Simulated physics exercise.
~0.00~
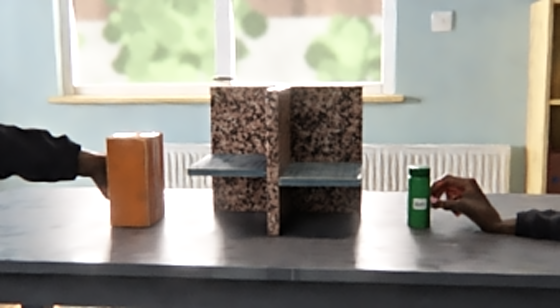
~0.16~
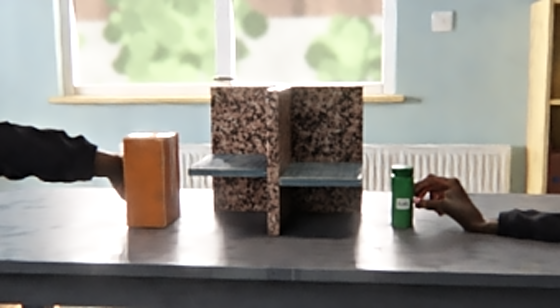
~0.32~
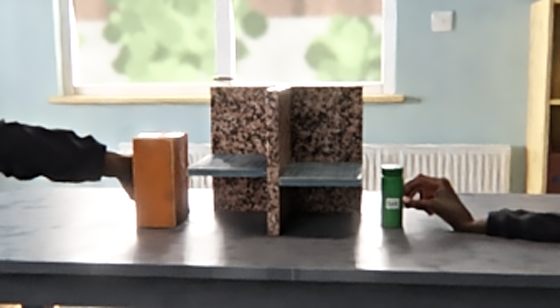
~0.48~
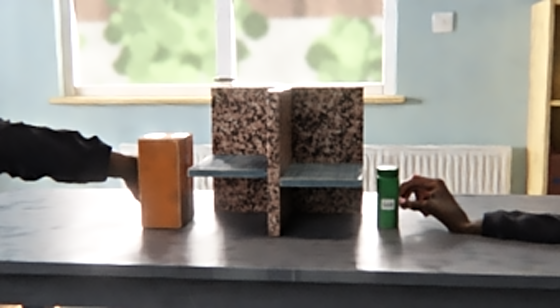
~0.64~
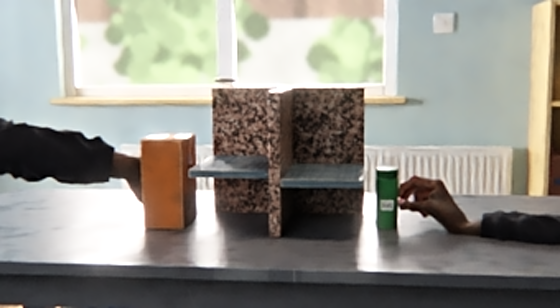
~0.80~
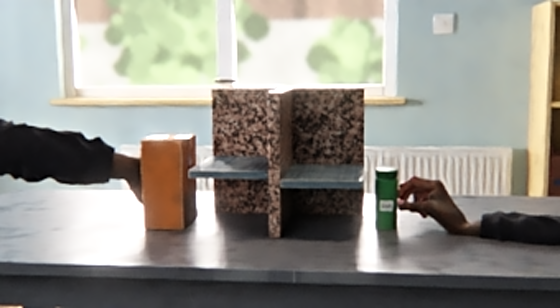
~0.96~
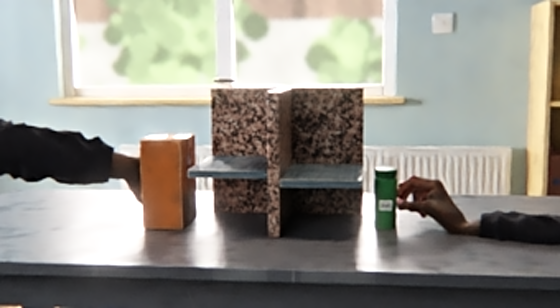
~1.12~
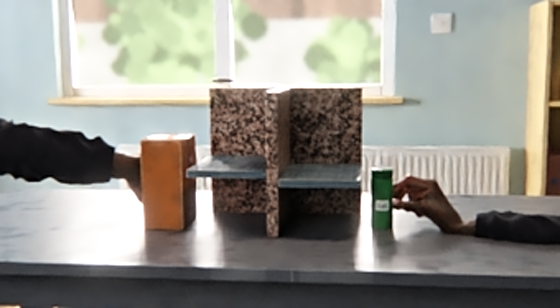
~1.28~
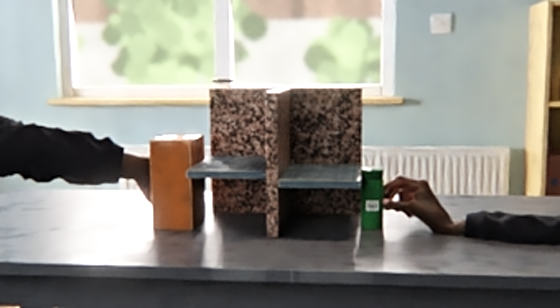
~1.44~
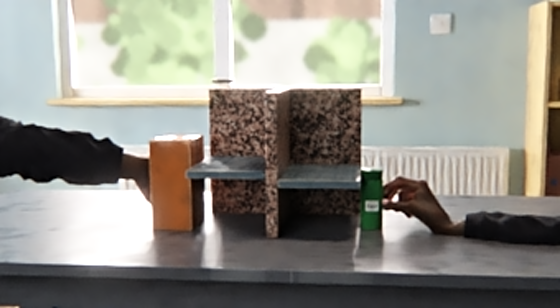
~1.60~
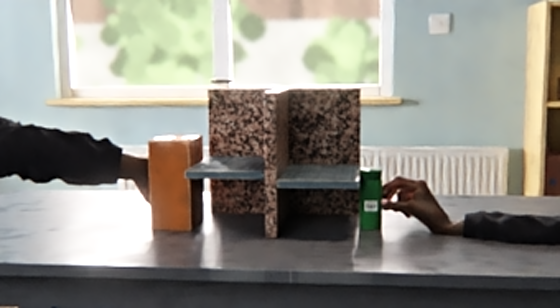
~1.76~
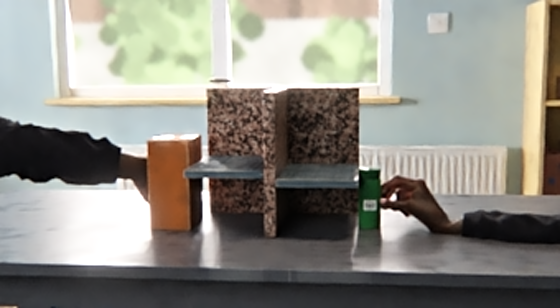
Two hands sliding an orange box and a green shaker inward along a table, both stopping at the edges of a speckled shelf.
